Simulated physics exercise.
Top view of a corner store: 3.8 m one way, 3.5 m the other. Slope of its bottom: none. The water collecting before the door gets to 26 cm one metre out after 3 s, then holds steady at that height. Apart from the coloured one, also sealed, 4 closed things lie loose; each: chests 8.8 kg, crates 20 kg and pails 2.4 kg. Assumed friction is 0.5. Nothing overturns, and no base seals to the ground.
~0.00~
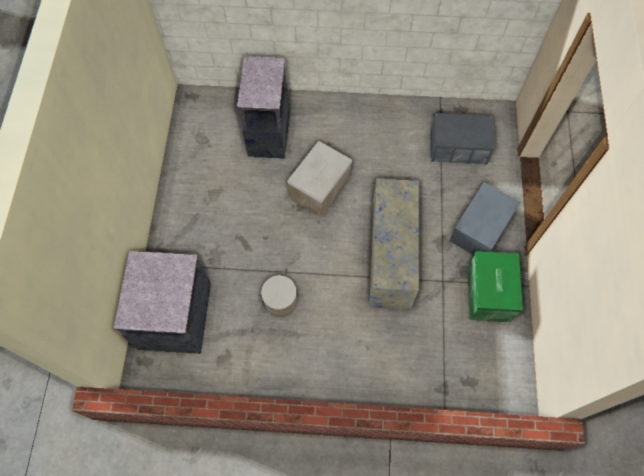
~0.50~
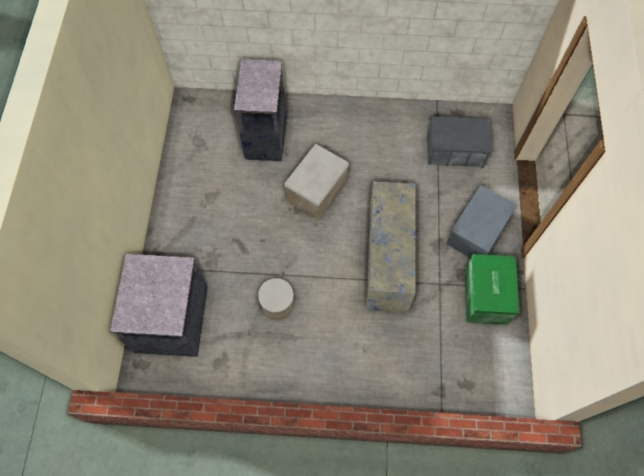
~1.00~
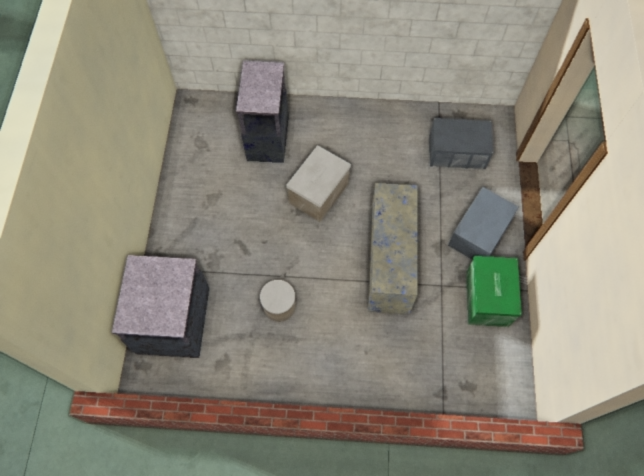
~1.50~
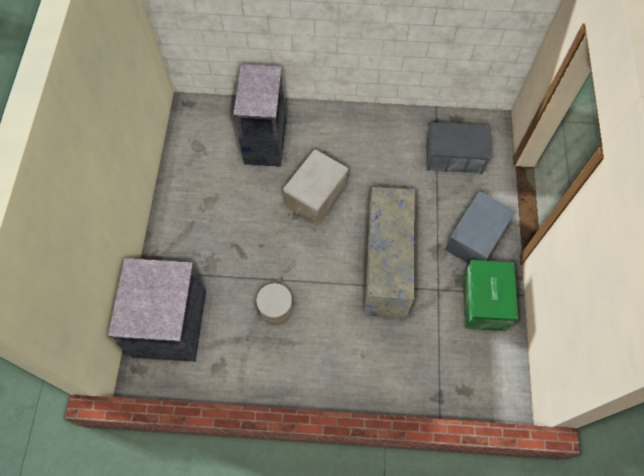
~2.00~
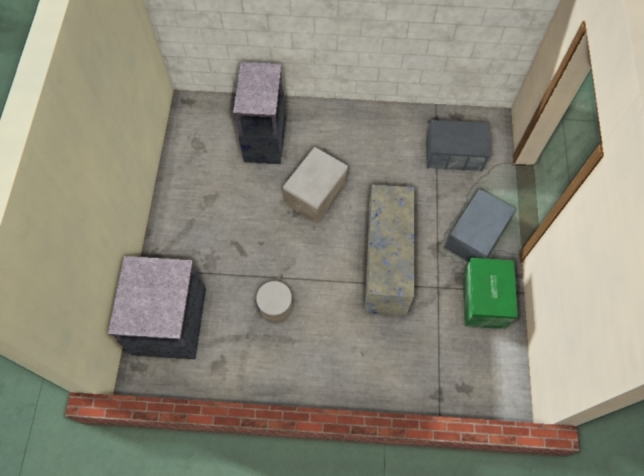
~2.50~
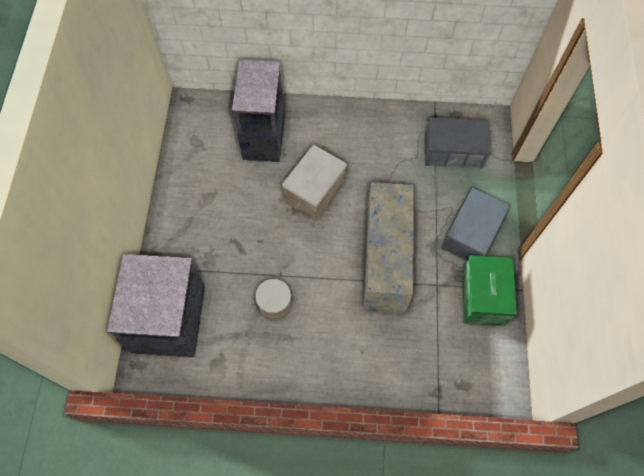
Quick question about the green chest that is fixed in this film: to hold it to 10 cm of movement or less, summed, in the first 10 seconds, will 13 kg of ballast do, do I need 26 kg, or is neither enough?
You need 26 kg.
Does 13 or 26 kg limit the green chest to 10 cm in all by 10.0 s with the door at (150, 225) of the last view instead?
Well, then both options come up short.
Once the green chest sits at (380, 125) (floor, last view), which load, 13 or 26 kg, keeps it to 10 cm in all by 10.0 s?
So neither weight works.
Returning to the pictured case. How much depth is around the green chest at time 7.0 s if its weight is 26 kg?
About 7 cm.
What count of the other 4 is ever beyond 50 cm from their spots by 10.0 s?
I make it 4.
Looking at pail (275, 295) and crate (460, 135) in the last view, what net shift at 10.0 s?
80 cm and 20 cm respectively.
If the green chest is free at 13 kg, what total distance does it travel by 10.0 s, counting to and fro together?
Total path: Roughly 200 cm.
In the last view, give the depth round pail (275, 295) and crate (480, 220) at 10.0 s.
Some 9 cm at the first, some 12 cm at the second.
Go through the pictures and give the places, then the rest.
In the first picture, the green chest at (499, 280), on the bottom; 0.0 m2 under water; 0 of 5 have shifted.
In the second picture, the green chest at (496, 283) rests on the ground; 0.0 m2 under water; 0 of 5 have shifted.
In the third picture, the green chest at (498, 285), on the bottom; 0.0 m2 under water; 0 of 5 have shifted.
In the fourth picture, the green chest at (494, 289) rests on the ground; water covers 0.0 m2; 0 of 5 have shifted.
In the fifth picture, the green chest at (494, 287), on the bottom; 0.3 m2 under water; 0 of 5 have shifted.
In the sixth picture, the green chest at (493, 284), on the bottom; water covers 0.8 m2; 0 of 5 have shifted.
After 3.5 s the green chest would be 15 cm from its start with 13 kg and 0 cm from its start with 26 kg; 4 cm of water round it then.
After 4.5 s the green chest would be 45 cm from its start with 13 kg and 0 cm from its start with 26 kg; 5 cm of water round it then.
After 7.0 s the green chest would be 88 cm from its start with 13 kg and 0 cm from its start with 26 kg; 7 cm of water round it then.
After 10.0 s the green chest would be 14 cm from its start with 13 kg and 0 cm from its start with 26 kg; 9 cm of water round it then.
